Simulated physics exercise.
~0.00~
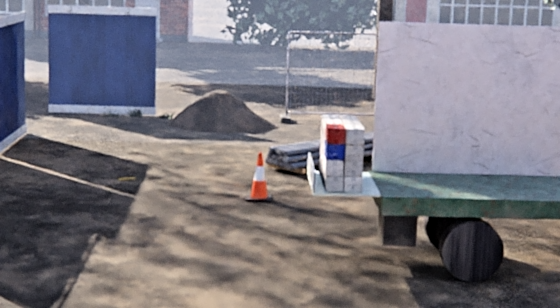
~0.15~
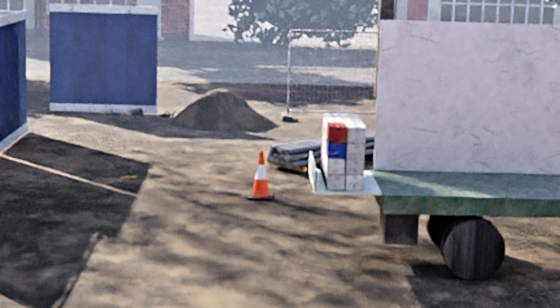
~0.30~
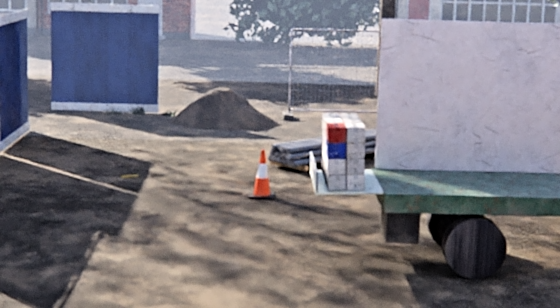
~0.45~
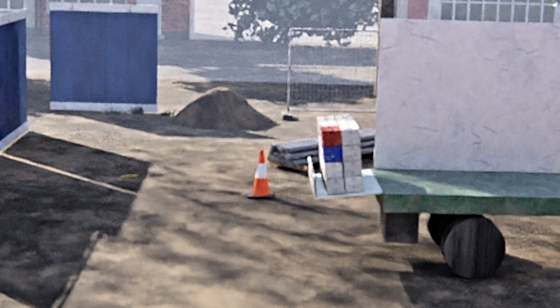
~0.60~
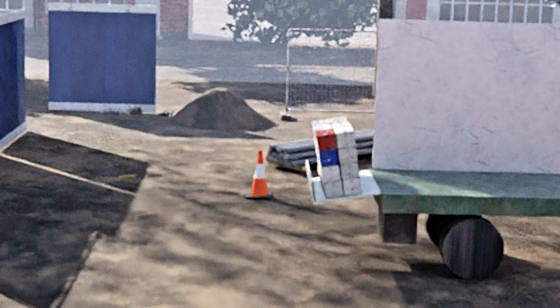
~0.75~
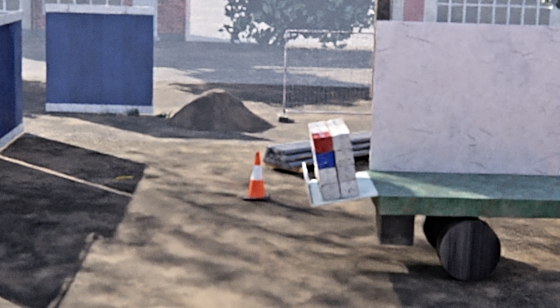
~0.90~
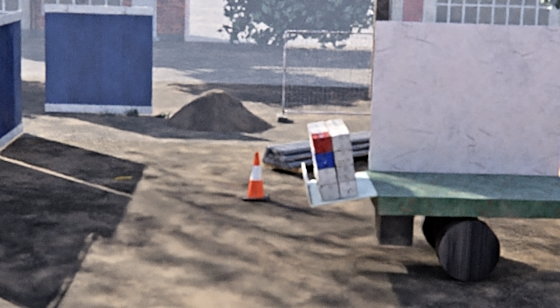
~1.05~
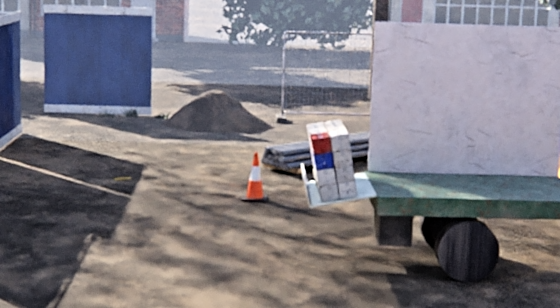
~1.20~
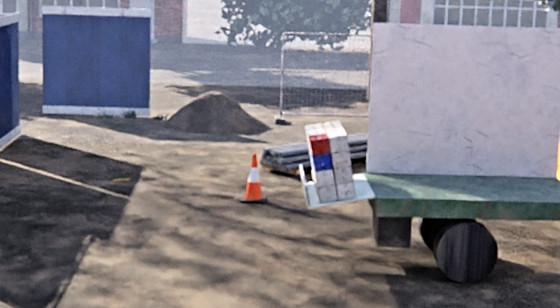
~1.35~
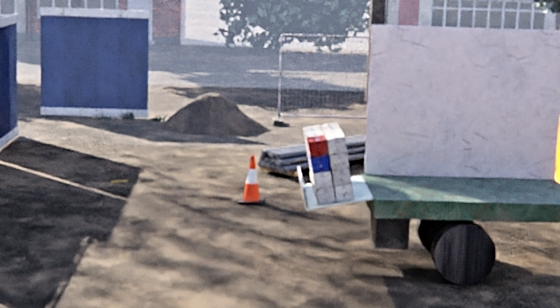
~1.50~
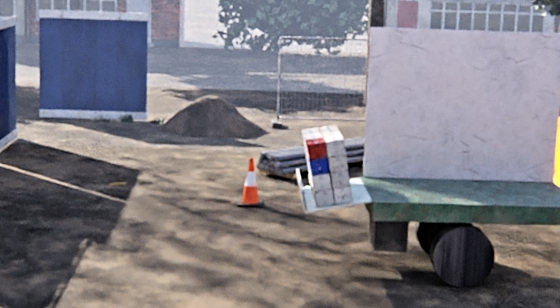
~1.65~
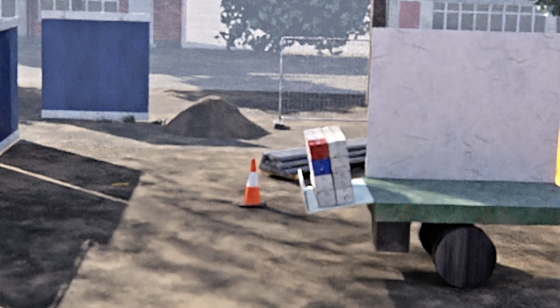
A lorry stood in a yard with a stack of white parcels, one red and one blue among them, on its tail lift near an orange cone. The platform tilted slightly down to the left and stopped, with the leaning stack still aboard.
